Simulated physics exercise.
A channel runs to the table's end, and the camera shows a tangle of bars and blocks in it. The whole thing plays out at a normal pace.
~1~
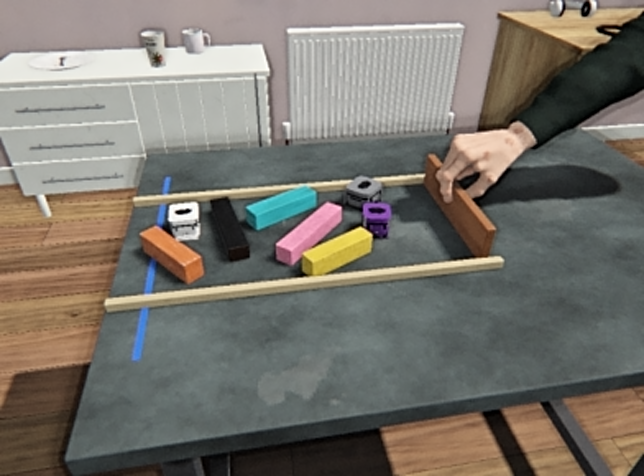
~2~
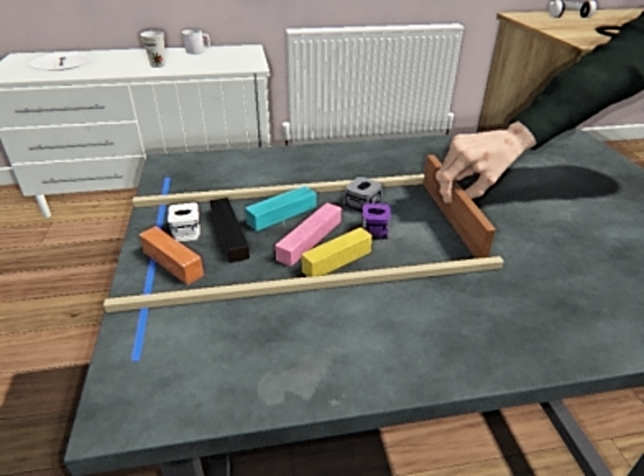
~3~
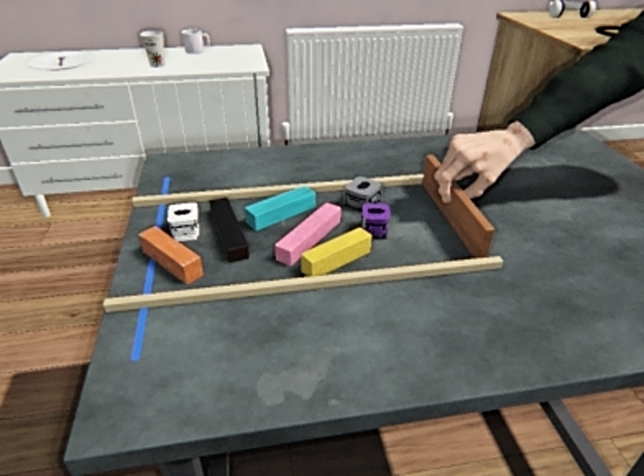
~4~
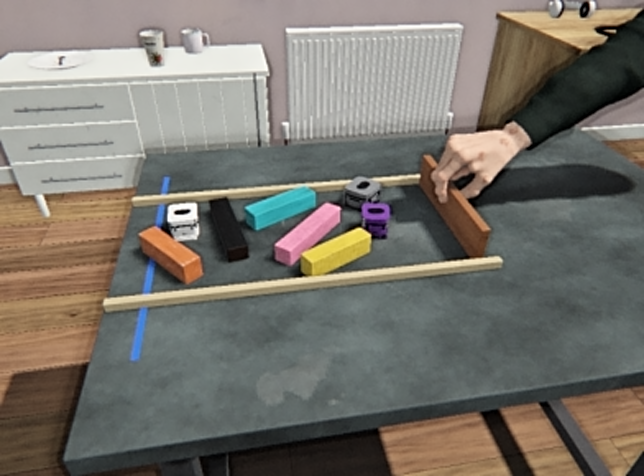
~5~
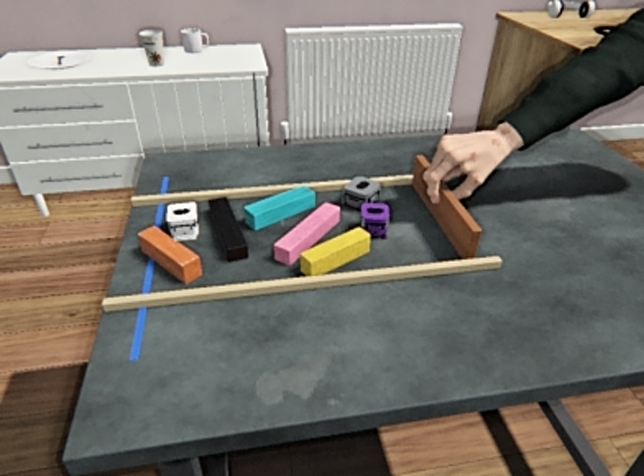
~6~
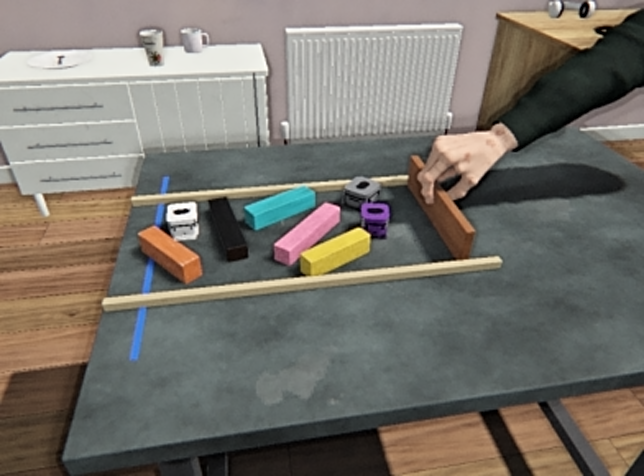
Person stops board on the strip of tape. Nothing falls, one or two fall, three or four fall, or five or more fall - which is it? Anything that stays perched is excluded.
Five or more fall.
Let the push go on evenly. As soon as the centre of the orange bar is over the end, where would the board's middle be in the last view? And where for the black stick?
For the orange bar at (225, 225), for the black stick at (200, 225).
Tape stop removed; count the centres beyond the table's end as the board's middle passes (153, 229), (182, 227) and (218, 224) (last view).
The counts are 5, 3 and 2, in that order.
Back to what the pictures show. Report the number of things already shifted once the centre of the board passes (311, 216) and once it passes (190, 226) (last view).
I make it 6 at the first spot and 8 at the other.
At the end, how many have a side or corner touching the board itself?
It's 3.
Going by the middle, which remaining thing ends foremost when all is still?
The one out in front is the yellow bar.
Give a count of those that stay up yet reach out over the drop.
It comes to 2.
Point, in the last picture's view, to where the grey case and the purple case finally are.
Close to (138, 216); the other close to (136, 246).
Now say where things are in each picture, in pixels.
The first picture shows orange bar (171, 254); white case (185, 222); black stick (229, 227); board (455, 203); tape (156, 247).
The second picture shows white case (185, 222); grey case (363, 195).
The third picture shows black stick (228, 227); yellow bar (337, 253).
The fourth picture shows orange bar (170, 254); purple case (375, 221).
The fifth picture shows white case (184, 221); turquoise stick (281, 207).
The sixth picture shows orange bar (169, 254); white case (184, 221); black stick (227, 227); board (436, 205); tape (154, 246).
Soon after, none off yet; orange bar at rest near (169, 254); white case at rest near (184, 221); black stick at rest near (227, 227).
After that, none off yet; orange bar moving near (166, 256); white case moving near (178, 221); black stick displaced a little near (200, 230).
And then, none off yet; orange bar tilting well over near (88, 291); white case tilting well over near (101, 244); black stick displaced about its own width near (125, 236).
In the end, the number that fall off is five or more; gone, pink bar, turquoise stick, black stick, white case and orange bar.
